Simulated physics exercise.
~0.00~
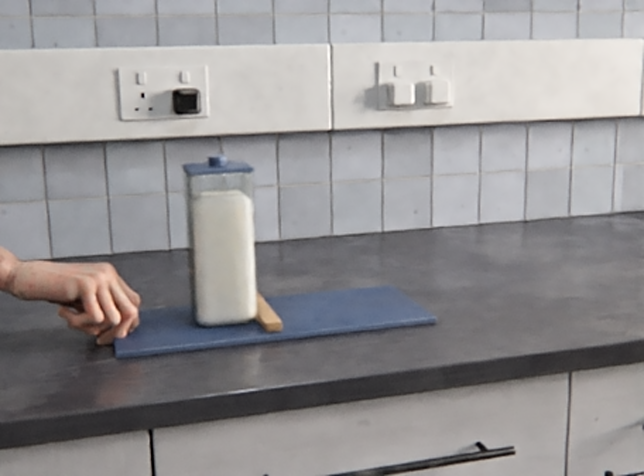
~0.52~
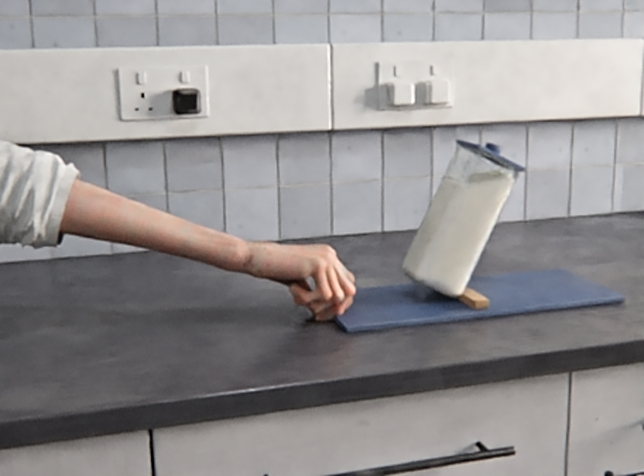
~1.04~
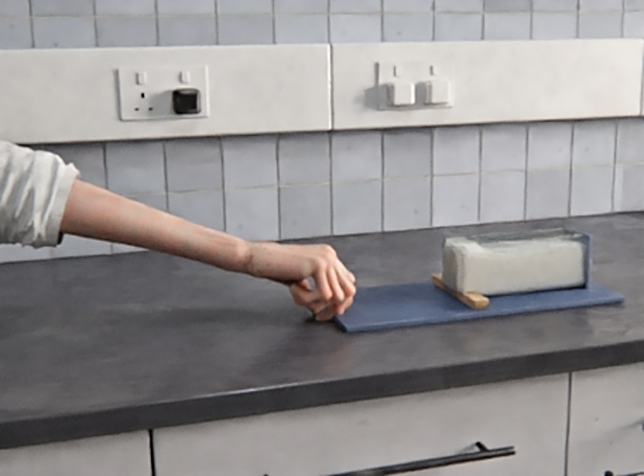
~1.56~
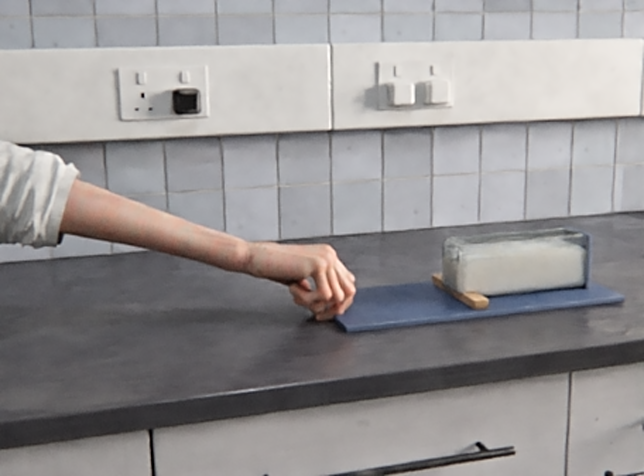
The clip opens on a dark kitchen counter where a hand holds the left end of a blue board carrying an upright clear square bottle, partly filled with white milk and topped with a blue cap. A low wooden strip sits against the bottle's right foot. The arm pushes the board to the right along the counter, and the bottle tips rightward over the strip. It topples onto its side, its capped end pointing right. At the end the bottle lies still on the board beyond the strip, with the hand still at the board's left end.
